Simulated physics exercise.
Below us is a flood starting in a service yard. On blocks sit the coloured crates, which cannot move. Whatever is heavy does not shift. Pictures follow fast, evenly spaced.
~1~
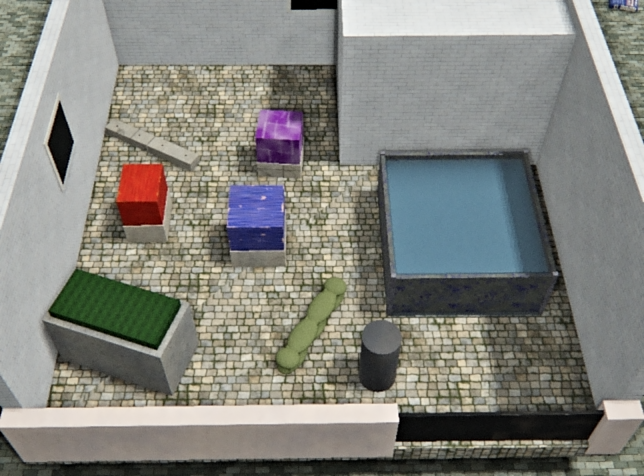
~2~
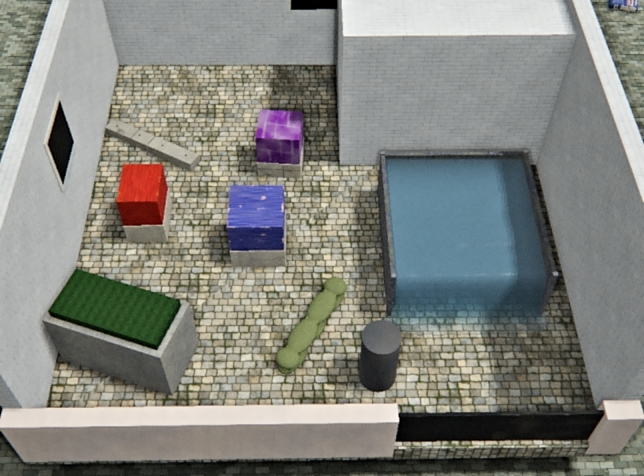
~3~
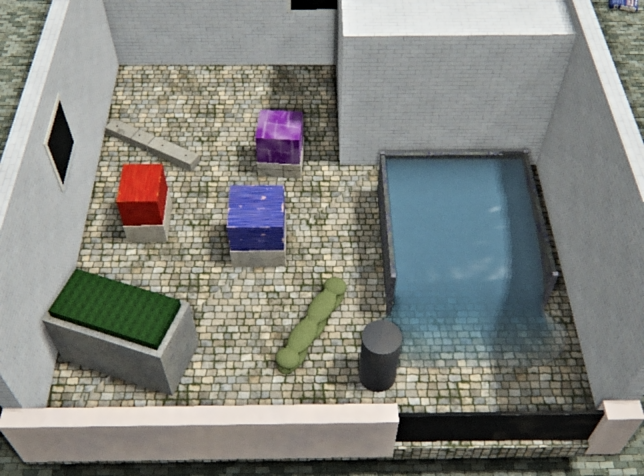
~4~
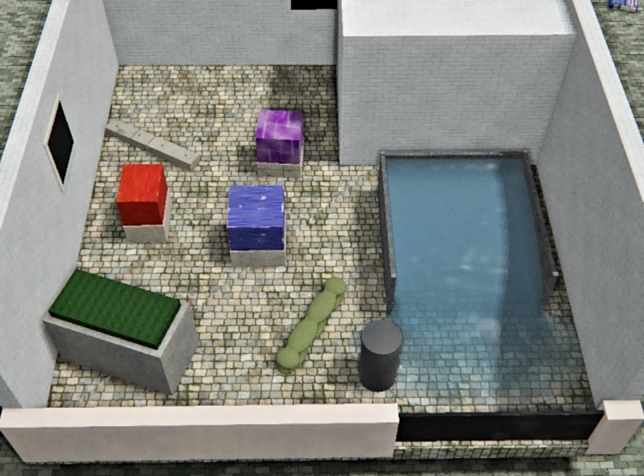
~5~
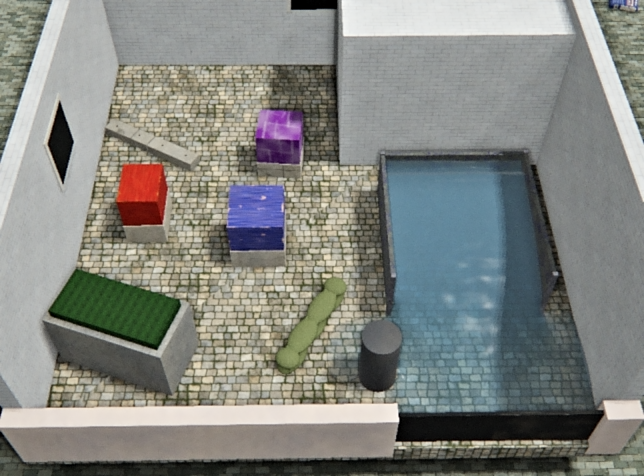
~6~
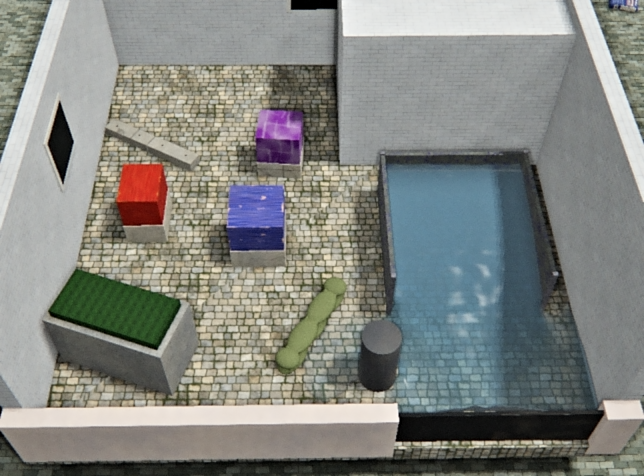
A large tank loses its front wall and water pours out across the paved yard.
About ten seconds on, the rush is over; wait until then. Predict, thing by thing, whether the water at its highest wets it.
In order: Purple crate: Dry. Blue crate: Dry. Red crate: Dry.
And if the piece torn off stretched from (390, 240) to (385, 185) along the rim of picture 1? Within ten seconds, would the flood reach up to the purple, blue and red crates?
Then the purple crate gets flooded, the blue crate gets flooded and the red crate is untouched.
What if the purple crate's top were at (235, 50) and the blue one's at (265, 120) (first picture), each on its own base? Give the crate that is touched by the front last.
That should be the purple-painted one.
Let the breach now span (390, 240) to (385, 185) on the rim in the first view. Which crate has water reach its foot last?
It's the red-painted one.
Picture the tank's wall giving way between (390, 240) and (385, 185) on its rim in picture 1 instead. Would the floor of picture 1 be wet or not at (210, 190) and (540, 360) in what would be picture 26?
I'd expect the first point to be reached and the second point to stay dry.
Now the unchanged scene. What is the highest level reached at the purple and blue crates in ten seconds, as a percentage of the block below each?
80 and 50 per cent, roughly.
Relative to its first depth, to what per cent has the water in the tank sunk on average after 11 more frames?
About 30 per cent.
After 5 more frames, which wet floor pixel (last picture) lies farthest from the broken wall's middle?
Somewhere around (211, 432).
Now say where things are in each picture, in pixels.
The tank at (463, 214) is whole and still, in the first frame.
The front is at a hidden place, out from the gap at (468, 298), in the second frame.
Water pours out at (467, 301) and has run to (559, 339), in the third frame.
The front is at (578, 366), out from the gap at (466, 302), in the fourth frame.
Water pours out at (466, 303) and has run to a hidden place, in the fifth frame.
Water pours out at (466, 303) and has run to (314, 384), in the sixth frame.
A moment on, water covers 20 % of the floor; the purple crate not reached, the blue crate not reached, the red crate not reached.
Next, water covers 30 % of the floor; the purple crate not reached, the blue crate not reached, the red crate not reached.
Then, water covers 50 % of the floor; the purple crate not reached, the blue crate water round its plinth, the red crate water round its plinth.
Later, water covers 80 % of the floor; the purple crate water round its plinth, the blue crate water round its plinth, the red crate water round its plinth.
In the end, water covers 95 % of the floor; the purple crate stayed above the water, the blue crate stayed above the water, the red crate stayed above the water.
